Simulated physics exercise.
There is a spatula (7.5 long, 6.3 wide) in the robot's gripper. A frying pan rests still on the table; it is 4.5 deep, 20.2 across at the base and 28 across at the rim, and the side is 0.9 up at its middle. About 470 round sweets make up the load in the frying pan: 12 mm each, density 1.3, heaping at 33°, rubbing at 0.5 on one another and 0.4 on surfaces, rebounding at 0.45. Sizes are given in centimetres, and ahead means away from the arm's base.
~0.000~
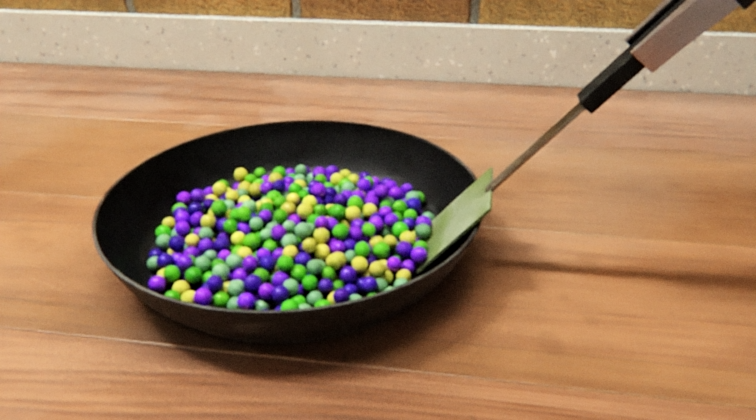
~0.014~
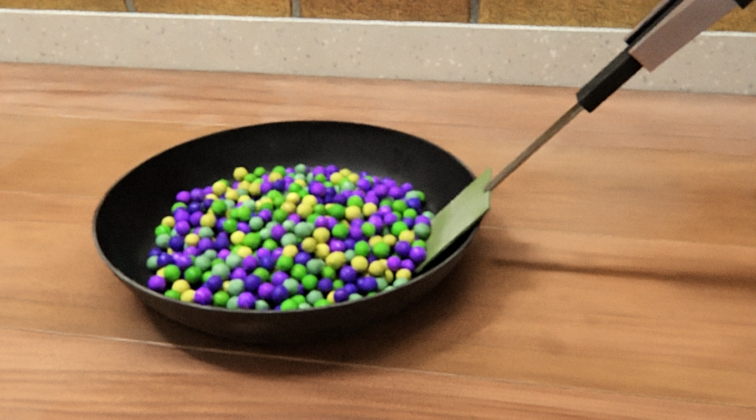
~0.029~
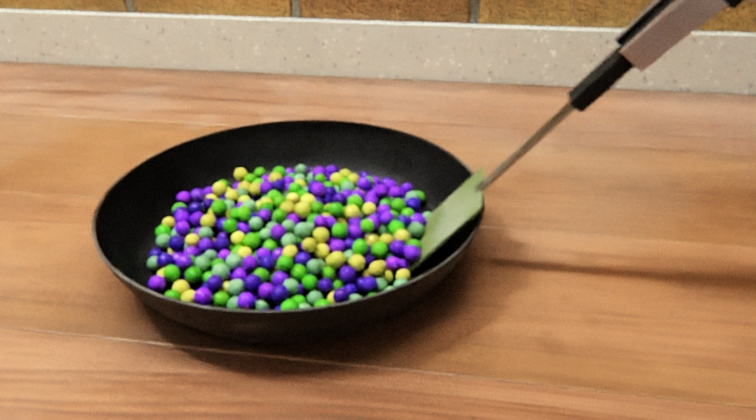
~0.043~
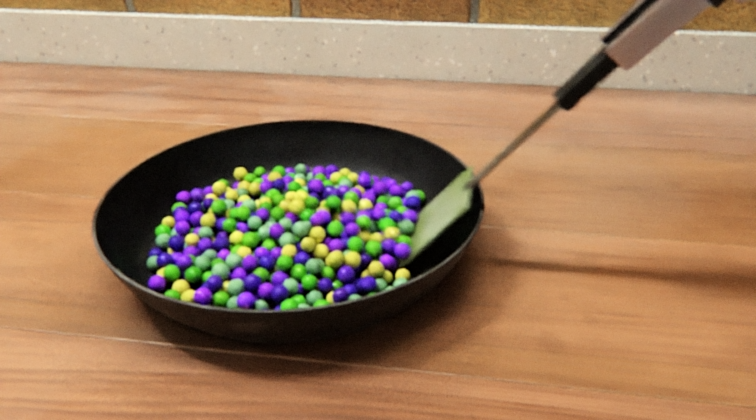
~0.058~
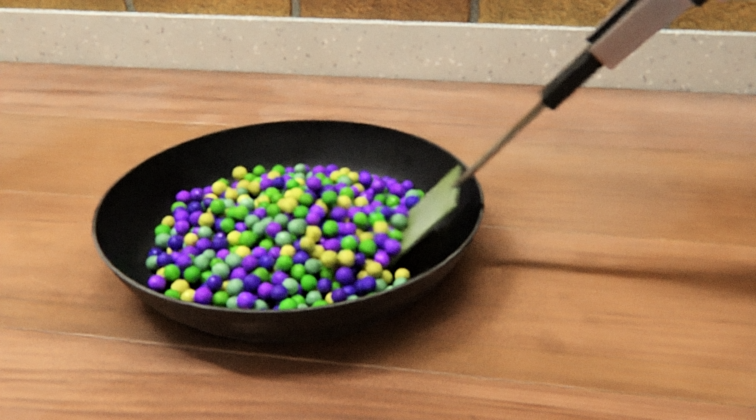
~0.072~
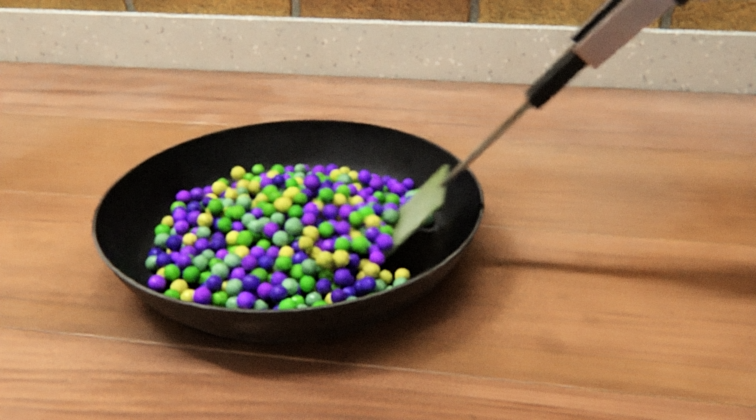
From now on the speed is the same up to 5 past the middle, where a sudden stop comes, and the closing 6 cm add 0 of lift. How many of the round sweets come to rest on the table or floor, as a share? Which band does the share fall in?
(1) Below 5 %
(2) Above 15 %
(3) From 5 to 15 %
(1) Below 5 %.
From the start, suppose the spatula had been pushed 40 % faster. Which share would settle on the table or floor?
It would be roughly 0 percent.
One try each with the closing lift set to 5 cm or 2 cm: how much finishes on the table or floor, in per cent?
It works out to some 0 per cent for the first setting and some 0 per cent for the second.
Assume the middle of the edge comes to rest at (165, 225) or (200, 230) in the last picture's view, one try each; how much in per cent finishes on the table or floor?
Respectively about 5 and 0 percent end on the table or floor.
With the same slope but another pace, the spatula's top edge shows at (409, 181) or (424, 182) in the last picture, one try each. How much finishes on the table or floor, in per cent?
Some 0 and 0 per cent.
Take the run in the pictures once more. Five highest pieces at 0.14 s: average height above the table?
About 4 cm.
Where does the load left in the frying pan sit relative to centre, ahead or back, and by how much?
The balance point is about 3.5 cm ahead.
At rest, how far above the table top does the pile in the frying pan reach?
Roughly 4.5 centimetres.
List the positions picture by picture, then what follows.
The spatula top edge at (492, 187), sloping 50°; upper third of the load around (303, 220), from x 155 to 430, top at y 170; 471 in the frying pan, in the first frame.
The spatula top edge at (490, 187), sloping 50°; upper third of the load around (303, 219), from x 155 to 430, top at y 170, in the second frame.
The spatula top edge at (483, 186), sloping 50°; upper third of the load around (303, 219), from x 155 to 430, top at y 170, in the third frame.
The spatula top edge at (470, 186), sloping 50°; upper third of the load around (304, 217), from x 155 to 425, top at y 170, in the fourth frame.
The spatula top edge at (457, 185), sloping 50°; upper third of the load around (301, 216), from x 155 to 425, top at y 170, in the fifth frame.
The spatula top edge at (444, 184), sloping 50°; upper third of the load around (300, 215), from x 155 to 425, top at y 170; 471 in the frying pan, in the sixth frame.
After 0.14 s, sloping 50°, highest piece 5 above the table; 471 in the frying pan.
After 0.20 s, sloping 50°, highest piece 5 above the table; 471 in the frying pan.
After 0.43 s, sloping 50°, highest piece 4 above the table; 471 in the frying pan.
After 1.48 s, sloping 50°, highest piece 4 above the table; 471 in the frying pan.
In the end, 471 in the frying pan. That is 0 % on the table or floor.
